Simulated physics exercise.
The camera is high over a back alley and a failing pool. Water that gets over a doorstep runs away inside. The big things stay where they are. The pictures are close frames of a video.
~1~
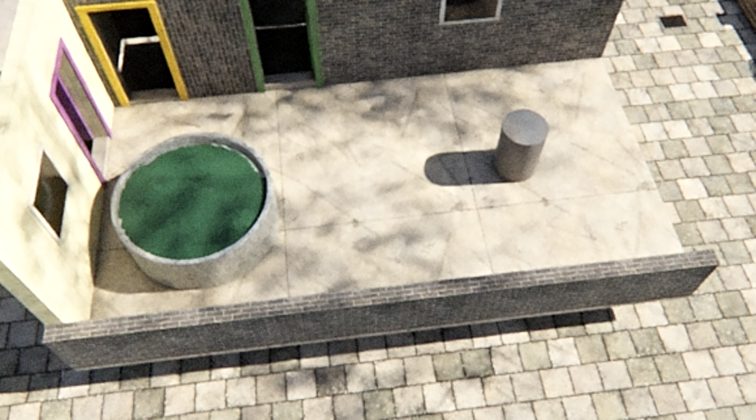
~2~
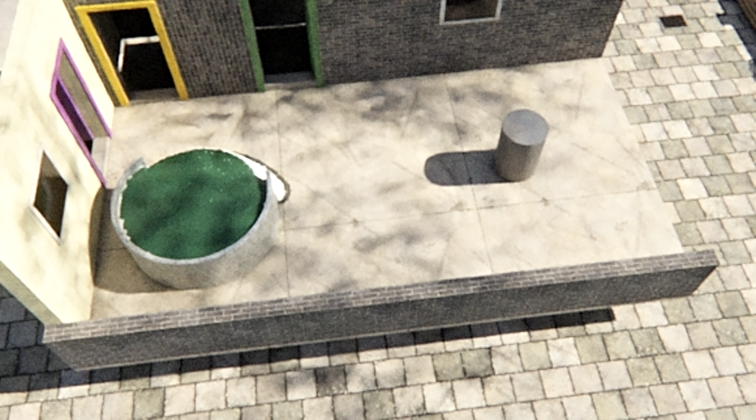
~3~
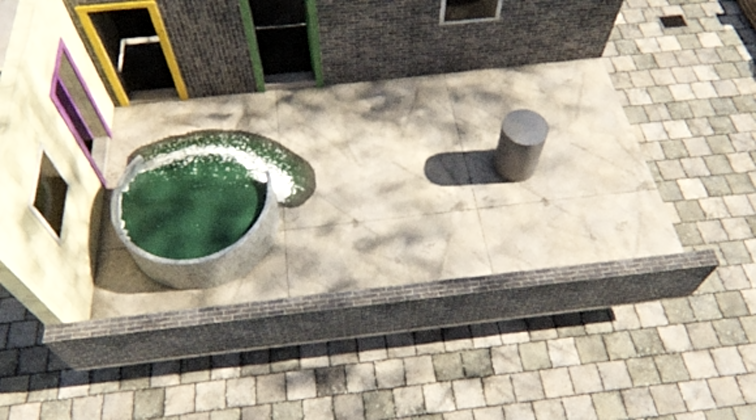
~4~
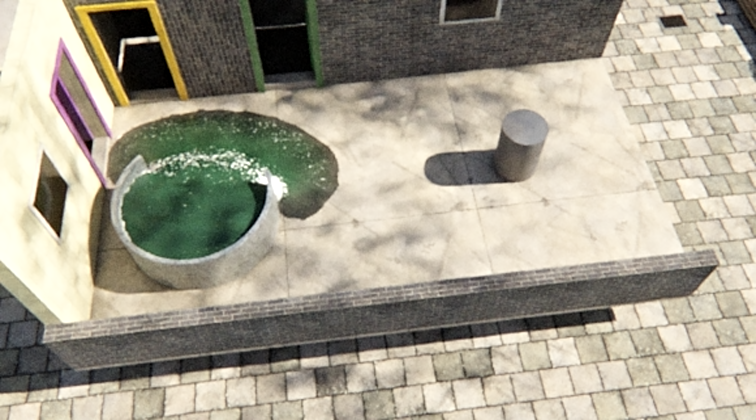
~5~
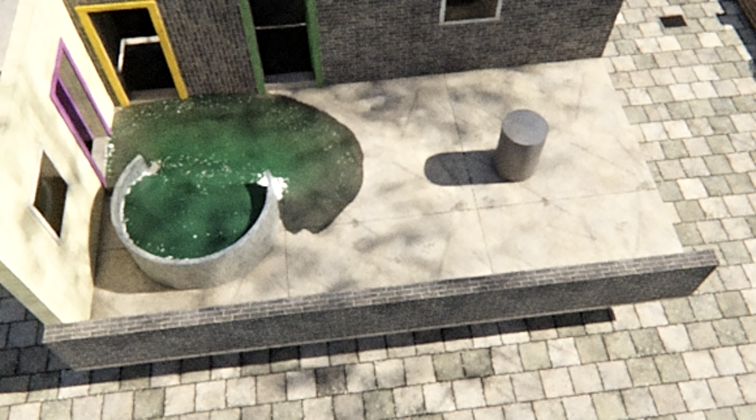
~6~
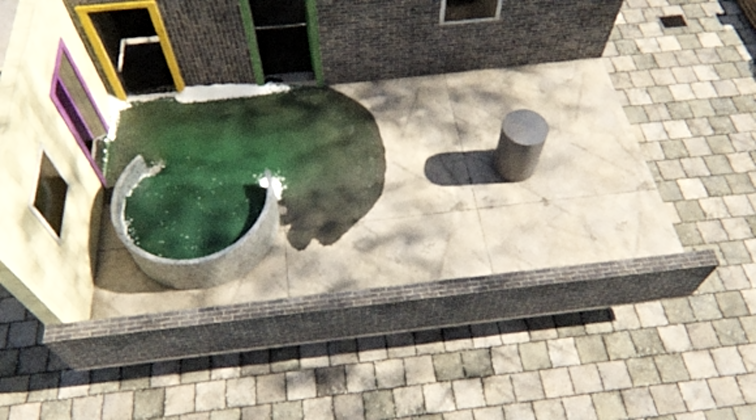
We see a round tank of green water on a paved terrace, still at first; then its far side opens and water pours out, spreading across the pale floor to the walls behind and rightward toward a grey cylinder.
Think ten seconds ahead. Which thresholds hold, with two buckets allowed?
In the end: The purple door takes more than that; the yellow door takes more than that; the green door takes more than that.
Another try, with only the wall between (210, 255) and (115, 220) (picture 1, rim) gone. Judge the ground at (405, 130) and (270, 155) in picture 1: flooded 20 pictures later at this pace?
One after the other: Covered, not flooded.
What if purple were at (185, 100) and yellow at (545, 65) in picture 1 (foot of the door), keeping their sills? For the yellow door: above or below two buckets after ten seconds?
One by one: Yellow takes less.
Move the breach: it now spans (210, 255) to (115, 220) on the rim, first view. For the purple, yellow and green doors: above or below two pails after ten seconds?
My reading: Purple is under, yellow floods, green stays under.
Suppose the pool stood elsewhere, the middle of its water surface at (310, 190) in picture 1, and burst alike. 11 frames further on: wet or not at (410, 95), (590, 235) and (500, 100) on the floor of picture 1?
In turn: Flooded, not flooded, wet.
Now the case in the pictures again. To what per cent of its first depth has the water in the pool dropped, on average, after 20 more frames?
Some 16 per cent.
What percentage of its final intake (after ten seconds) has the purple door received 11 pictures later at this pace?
Near 25 in a hundred.
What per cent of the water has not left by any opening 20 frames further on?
Close to 78 %.
A moment on, water covers 35 % of the floor; the purple door under two buckets in, the yellow door far over two buckets in, the green door over two buckets in.
Next, water covers 35 % of the floor; the purple door under two buckets in, the yellow door far over two buckets in, the green door far over two buckets in.
Then, water covers 55 % of the floor; the purple door over two buckets in, the yellow door far over two buckets in, the green door far over two buckets in.
Later, water covers 85 % of the floor; the purple door over two buckets in, the yellow door far over two buckets in, the green door far over two buckets in.
In the end, water covers 95 % of the floor; the purple door over two buckets in, the yellow door far over two buckets in, the green door far over two buckets in.
